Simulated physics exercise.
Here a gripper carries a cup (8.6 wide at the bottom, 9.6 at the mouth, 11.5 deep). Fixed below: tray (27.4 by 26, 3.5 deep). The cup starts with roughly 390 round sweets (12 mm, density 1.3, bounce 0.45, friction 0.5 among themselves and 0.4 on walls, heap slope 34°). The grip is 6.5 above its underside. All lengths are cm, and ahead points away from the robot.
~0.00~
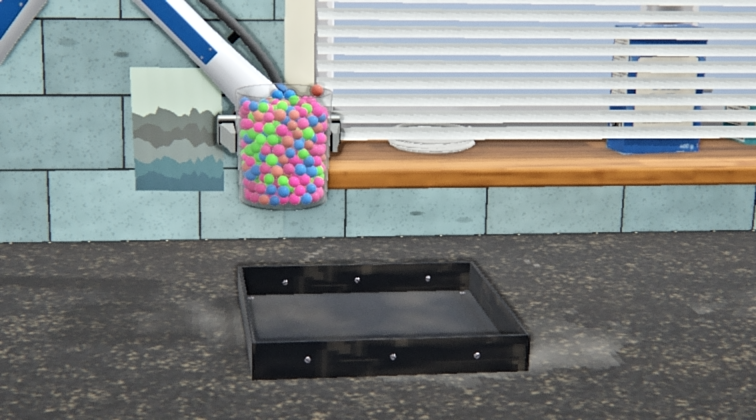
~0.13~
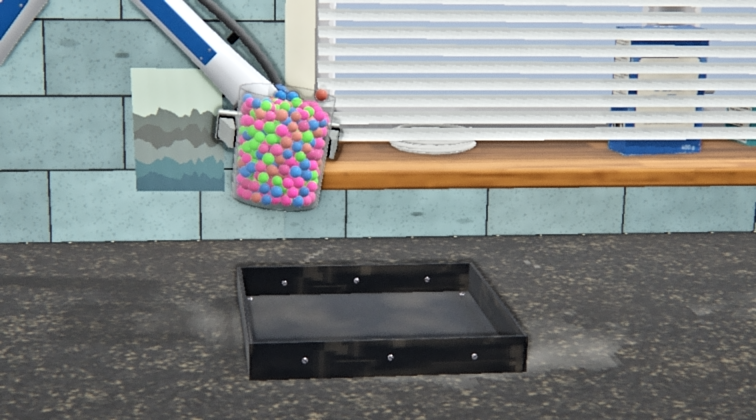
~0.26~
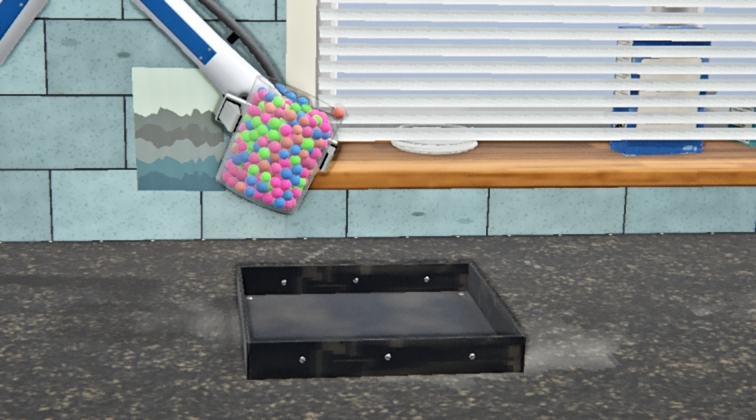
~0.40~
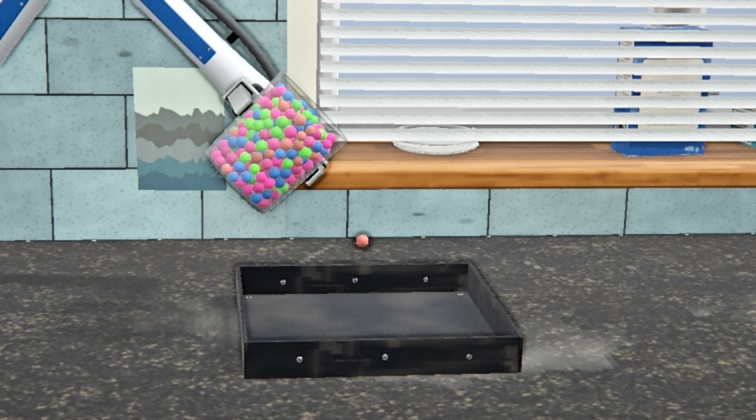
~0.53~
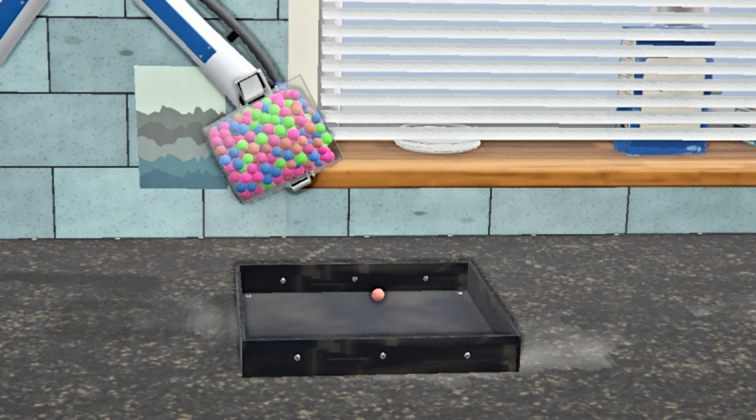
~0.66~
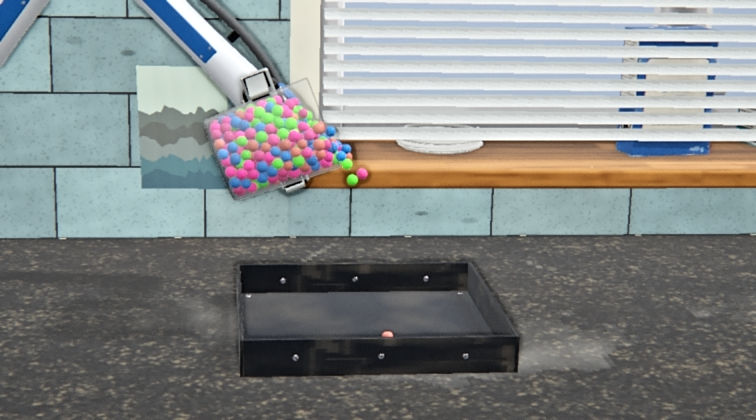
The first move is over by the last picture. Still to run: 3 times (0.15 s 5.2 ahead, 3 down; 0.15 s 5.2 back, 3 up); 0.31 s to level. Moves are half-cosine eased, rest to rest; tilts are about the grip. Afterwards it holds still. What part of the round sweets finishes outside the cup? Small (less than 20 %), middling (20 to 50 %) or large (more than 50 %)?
Share outside the cup: Middling (20 to 50 %).
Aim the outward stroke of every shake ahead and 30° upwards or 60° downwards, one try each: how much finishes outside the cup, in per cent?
Some 75 and 20 per cent.
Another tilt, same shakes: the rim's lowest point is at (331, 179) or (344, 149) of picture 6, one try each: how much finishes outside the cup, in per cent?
About 75 and 20 per cent.
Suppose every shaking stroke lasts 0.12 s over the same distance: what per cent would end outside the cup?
It would be near 45 per cent.
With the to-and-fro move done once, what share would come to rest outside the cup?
Then about 20 per cent.
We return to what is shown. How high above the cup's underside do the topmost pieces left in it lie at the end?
About 9.5 cm.
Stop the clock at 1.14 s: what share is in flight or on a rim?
Roughly 1 per cent.
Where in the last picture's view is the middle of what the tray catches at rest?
Around (412, 321).
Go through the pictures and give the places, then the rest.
The first picture shows cup middle at (284, 148), level; upper third of the load around (285, 117), from x 245 to 325, top at y 90; 393 in the cup.
The second picture shows cup middle at (281, 148), tilted 7° forward; upper third of the load around (284, 118), from x 240 to 325, top at y 95.
The third picture shows cup middle at (278, 147), tilted 24° forward; upper third of the load around (281, 119), from x 230 to 340, top at y 90; 392 in the cup, 1 in flight or on a rim.
The fourth picture shows cup middle at (274, 146), tilted 45° forward; upper third of the load around (281, 121), from x 215 to 360, top at y 90; 392 in the cup, 1 in flight or on a rim.
The fifth picture shows cup middle at (272, 143), tilted 62° forward; upper third of the load around (281, 121), from x 215 to 380, top at y 95; 392 in the cup, 1 in the tray.
The sixth picture shows cup middle at (271, 142), tilted 69° forward; upper third of the load around (273, 124), from x 215 to 385, top at y 100; 390 in the cup, 1 in the tray, 2 in flight or on a rim.
By 1.14 s, tilted 69° forward, highest piece 21 above the table; 313 in the cup, 75 in the tray, 5 in flight or on a rim.
By 1.63 s, tilted 61° forward, highest piece 23 above the table; 246 in the cup, 131 in the tray, 1 on the table or floor, 15 in flight or on a rim.
By 2.07 s, level, highest piece 25 above the table; 244 in the cup, 148 in the tray, 1 on the table or floor.
By 3.12 s, level, highest piece 25 above the table; 244 in the cup, 148 in the tray, 1 on the table or floor.
Final count, 244 in the cup, 148 in the tray, 1 on the table or floor. That is 38 % outside the cup.
